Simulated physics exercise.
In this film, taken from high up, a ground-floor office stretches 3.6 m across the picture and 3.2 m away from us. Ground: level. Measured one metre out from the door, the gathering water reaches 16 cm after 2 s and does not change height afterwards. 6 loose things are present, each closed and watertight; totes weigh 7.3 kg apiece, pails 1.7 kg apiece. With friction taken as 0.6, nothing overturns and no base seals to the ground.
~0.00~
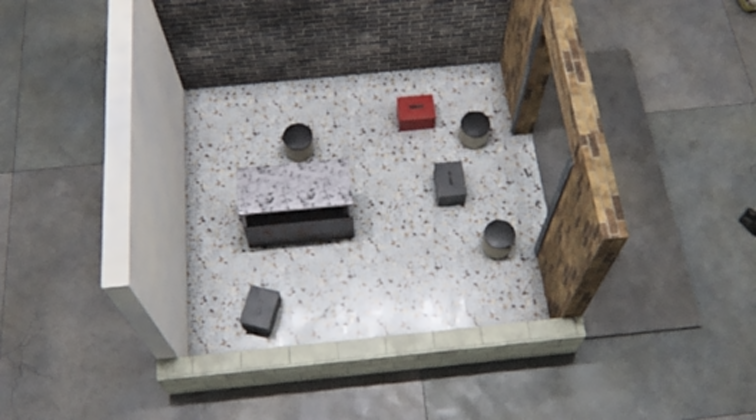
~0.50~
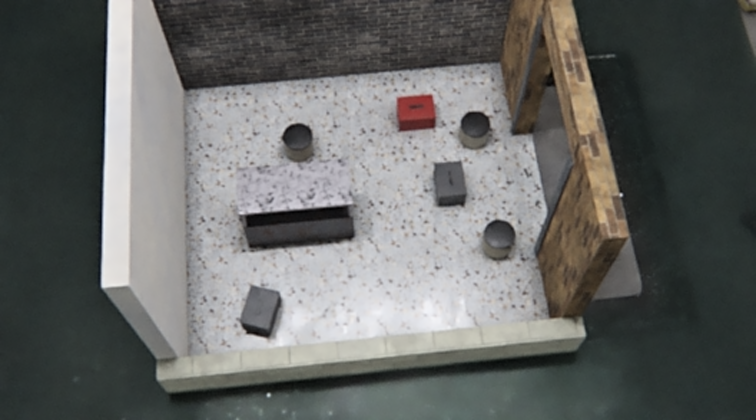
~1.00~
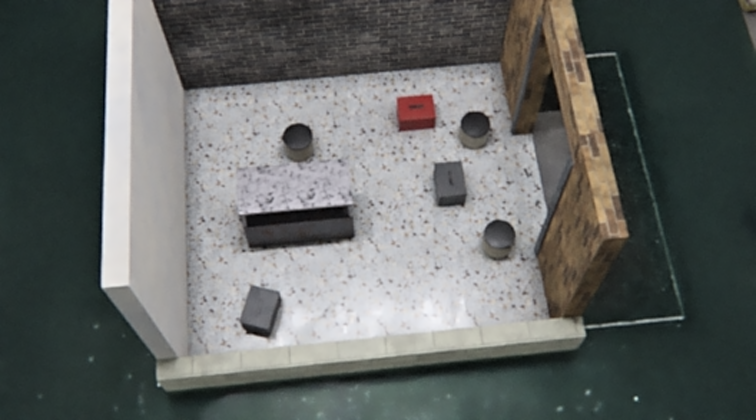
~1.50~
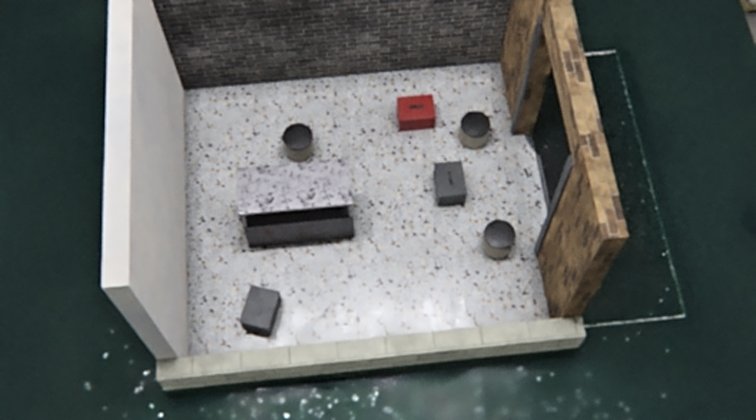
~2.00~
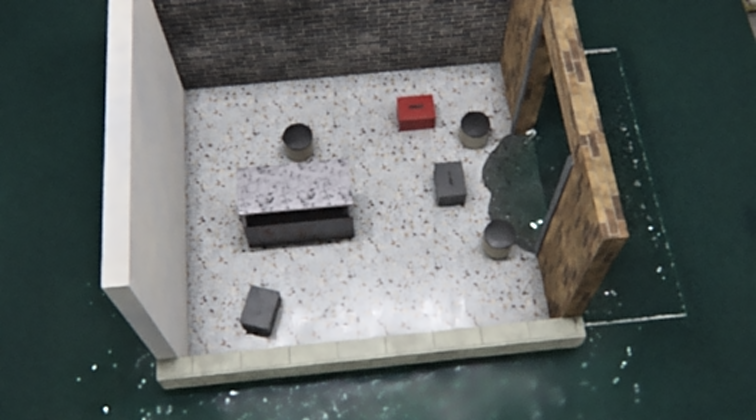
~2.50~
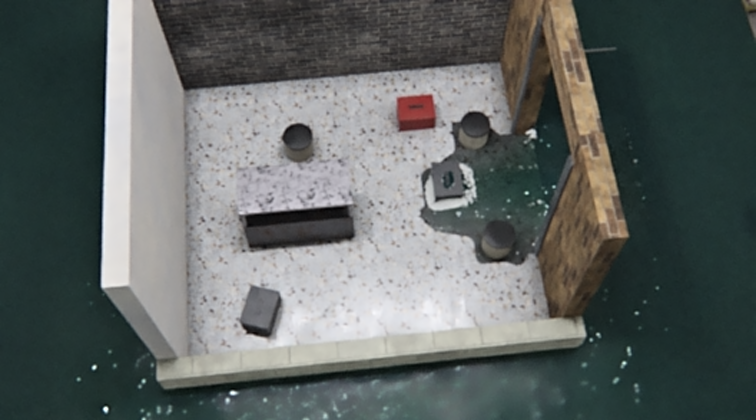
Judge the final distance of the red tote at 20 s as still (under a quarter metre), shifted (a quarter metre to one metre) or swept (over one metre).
I expect it goes a modest distance.
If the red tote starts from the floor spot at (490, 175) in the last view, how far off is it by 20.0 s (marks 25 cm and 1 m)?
Here it heads a good way off.
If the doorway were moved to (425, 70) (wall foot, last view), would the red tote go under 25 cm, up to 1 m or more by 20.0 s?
With that change, the red tote travels a long distance.
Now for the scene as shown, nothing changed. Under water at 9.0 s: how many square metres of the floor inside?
My estimate is roughly 11.0 m2.
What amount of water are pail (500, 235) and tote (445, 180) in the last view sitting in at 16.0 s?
I'd put it at 9 cm and 16 cm respectively.
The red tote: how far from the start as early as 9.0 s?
About 10 cm out of place.
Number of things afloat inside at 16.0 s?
6 at that moment.
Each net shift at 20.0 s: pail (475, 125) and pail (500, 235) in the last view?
Net displacement, in order: 80 cm; 80 cm.
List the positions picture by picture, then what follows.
In the first frame, the red tote at (416, 107), on the bottom; 0.0 m2 under water; 0 of 6 have shifted.
In the second frame, the red tote at (416, 107), on the bottom; water covers 0.0 m2; 0 of 6 have shifted.
In the third frame, the red tote at (416, 107), on the bottom; 0.0 m2 under water; 0 of 6 have shifted.
In the fourth frame, the red tote at (416, 107) rests on the ground; water covers 0.0 m2; 0 of 6 have shifted.
In the fifth frame, the red tote at (416, 107) rests on the ground; 0.4 m2 under water; 0 of 6 have shifted.
In the sixth frame, the red tote at (416, 107) rests on the ground; 1.1 m2 under water; 0 of 6 have shifted.
After 4.0 s the red tote is near (416, 107), 0.0 m from its start, aground; 0 afloat.
After 9.0 s the red tote is near (410, 96), 0.1 m from its start, afloat; 6 afloat.
After 16.0 s the red tote is near (426, 103), 0.1 m from its start, afloat; 6 afloat.
After 20.0 s the red tote is near (466, 112), 0.5 m from its start, afloat; 6 afloat.
